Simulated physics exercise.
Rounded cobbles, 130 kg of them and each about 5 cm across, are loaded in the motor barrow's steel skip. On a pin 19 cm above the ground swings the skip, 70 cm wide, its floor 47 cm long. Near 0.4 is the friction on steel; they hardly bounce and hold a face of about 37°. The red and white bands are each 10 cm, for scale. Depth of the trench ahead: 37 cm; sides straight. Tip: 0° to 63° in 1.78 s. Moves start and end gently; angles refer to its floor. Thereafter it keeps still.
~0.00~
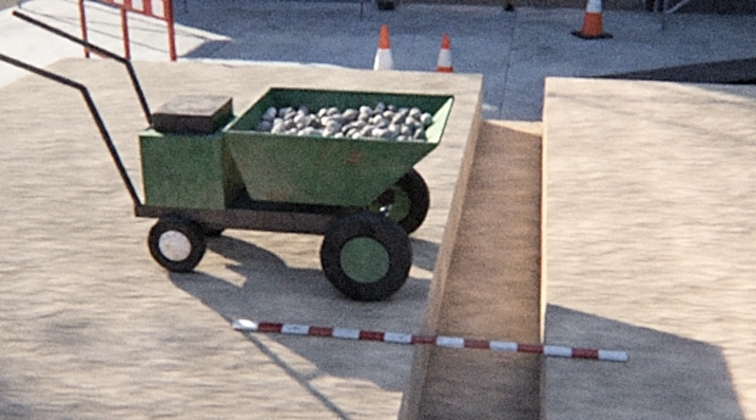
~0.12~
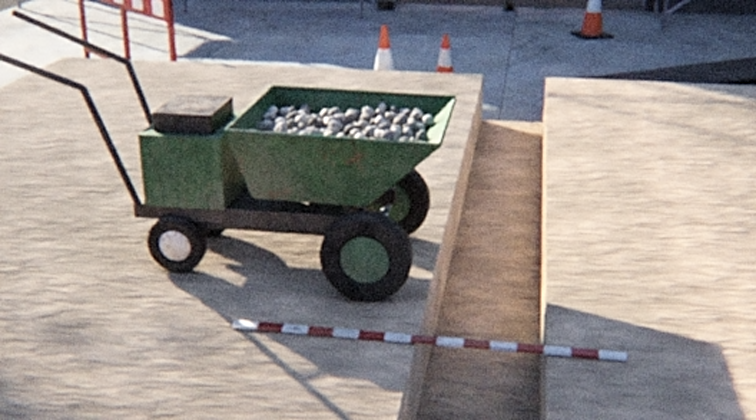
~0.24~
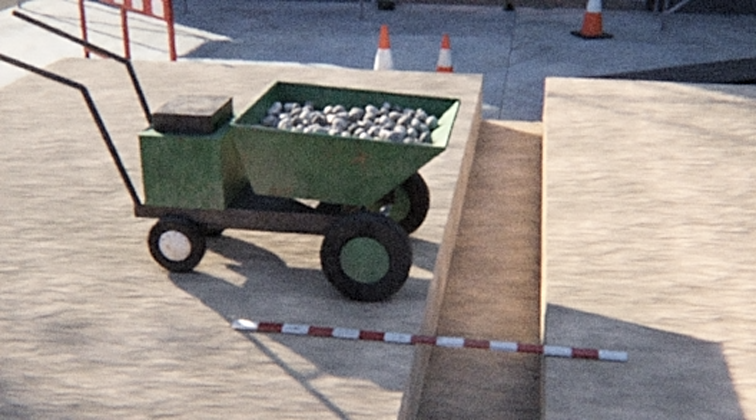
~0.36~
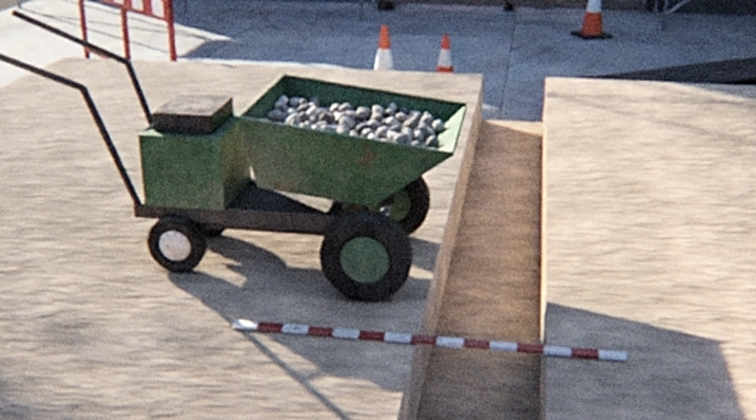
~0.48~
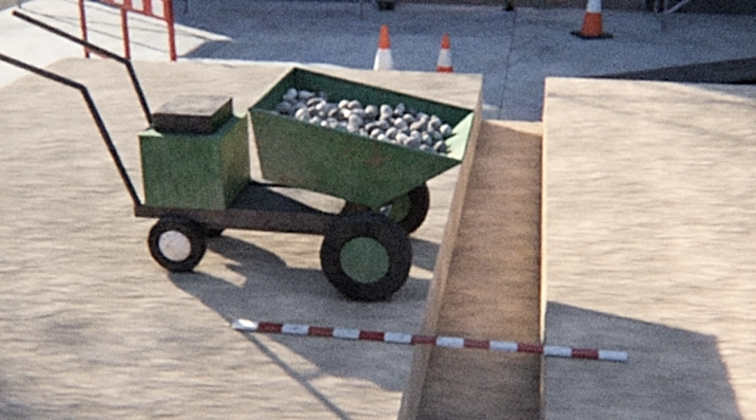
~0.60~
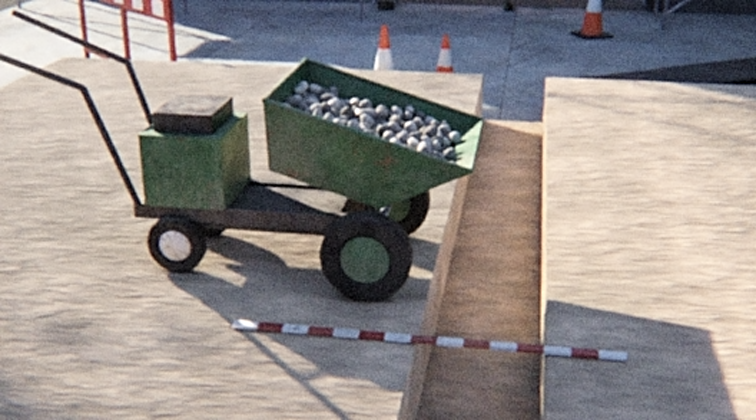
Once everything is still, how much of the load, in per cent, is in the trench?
About 64 per cent.
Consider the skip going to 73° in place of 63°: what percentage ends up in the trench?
Share in trench: Approx. 70%.
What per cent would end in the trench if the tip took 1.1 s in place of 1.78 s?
Roughly 60% would finish there.
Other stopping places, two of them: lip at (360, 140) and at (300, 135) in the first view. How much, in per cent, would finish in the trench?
I'd say some 100 per cent and some 60 per cent.
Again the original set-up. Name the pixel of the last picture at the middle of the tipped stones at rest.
I'd put it close to (526, 330).
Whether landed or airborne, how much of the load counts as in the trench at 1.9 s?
Around 20 per cent of it.
After 1.3 s the floor is at 53°; 100 % in the skip; the foremost stones are at (510, 213).
After 1.9 s the floor is at 63°; 61 % in the skip, 19 % in the trench, 20 % past the trench; the foremost stones are at (626, 279).
After 2.2 s the floor is at 63°; 30 % in the skip, 35 % in the trench, 36 % past the trench; the foremost stones are at (699, 293).
After 4.2 s the floor is at 63°; 0 % in the skip, 64 % in the trench, 36 % past the trench; the foremost stones are at (729, 297).
